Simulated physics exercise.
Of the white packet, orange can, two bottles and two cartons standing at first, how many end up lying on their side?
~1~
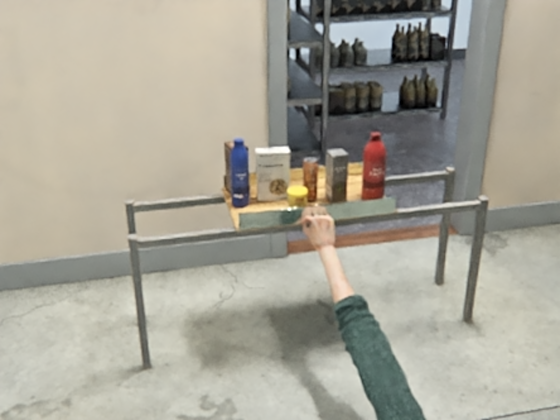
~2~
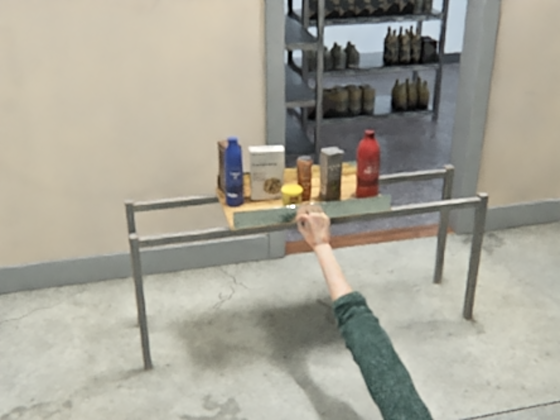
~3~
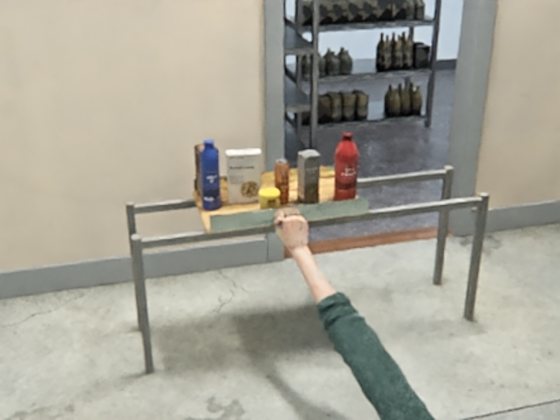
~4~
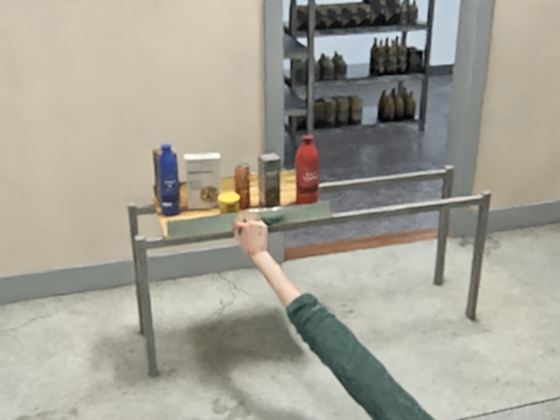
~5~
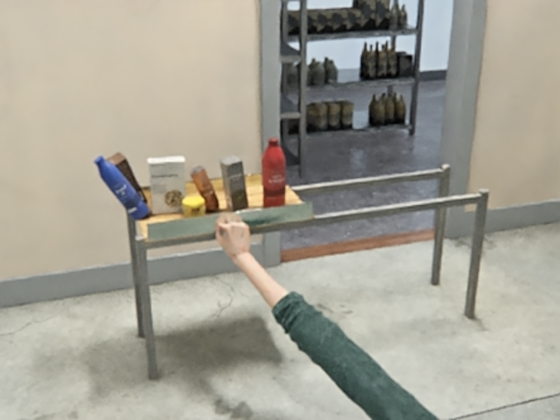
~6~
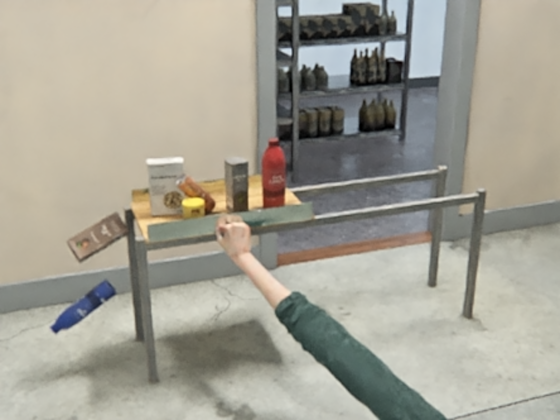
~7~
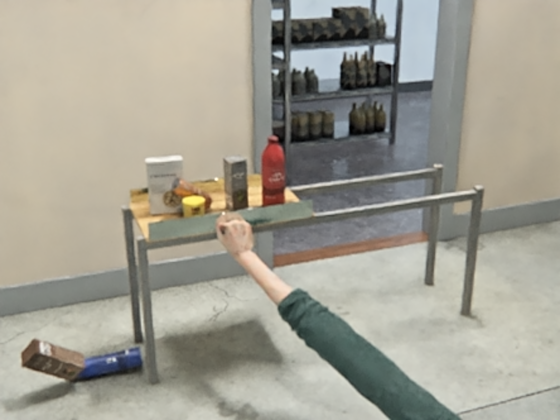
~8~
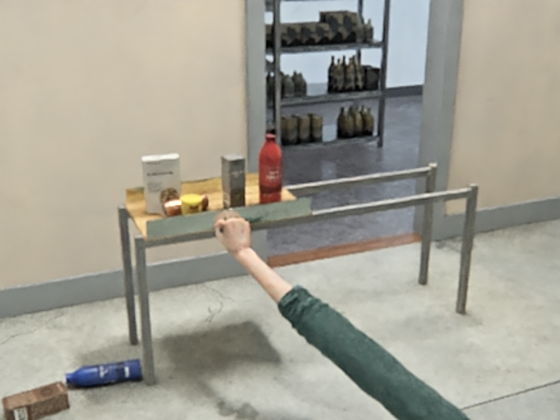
Three of them end up on their side, namely the orange can, the blue bottle and the brown carton.
